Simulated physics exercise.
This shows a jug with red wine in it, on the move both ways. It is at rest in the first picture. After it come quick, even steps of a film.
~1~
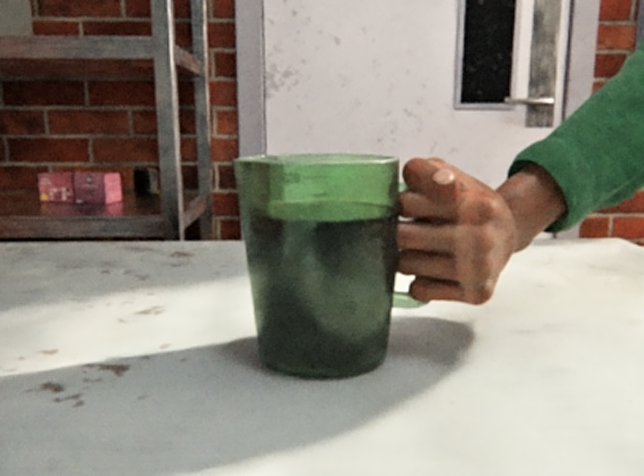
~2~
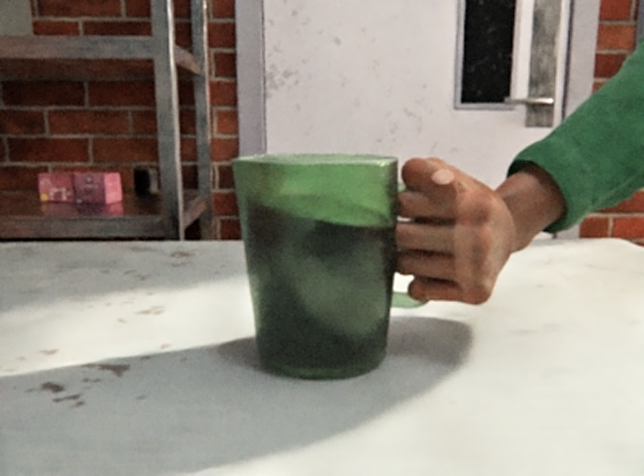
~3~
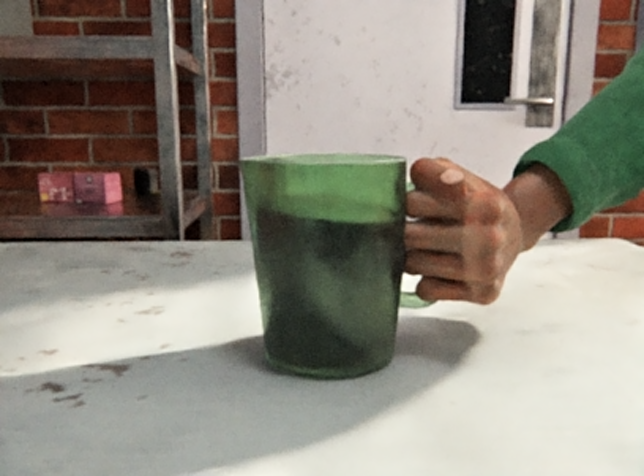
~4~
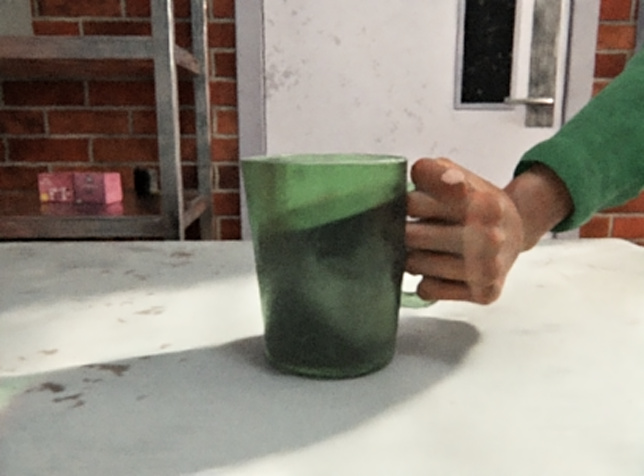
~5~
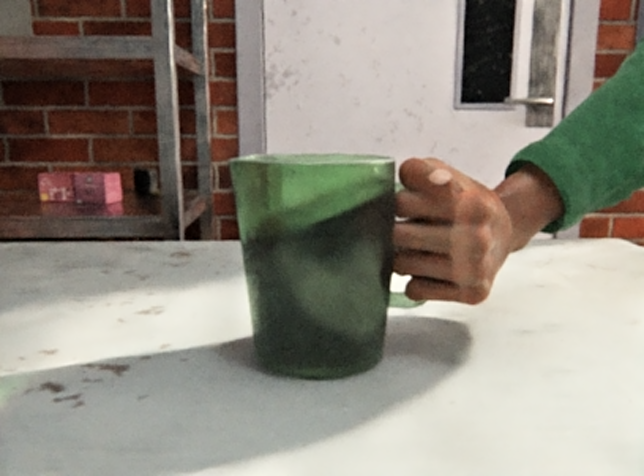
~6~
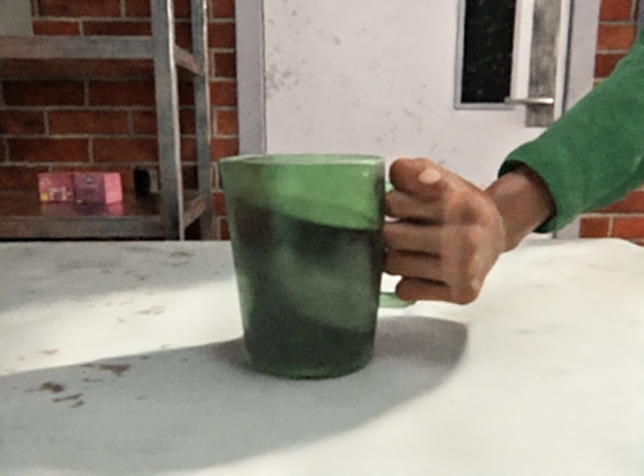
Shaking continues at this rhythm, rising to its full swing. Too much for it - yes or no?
Yes.
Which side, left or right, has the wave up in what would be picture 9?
The right edge.
Next, the highest wave so far goes over the rim.
Finally, the highest wave so far goes over the rim; some is on the top.
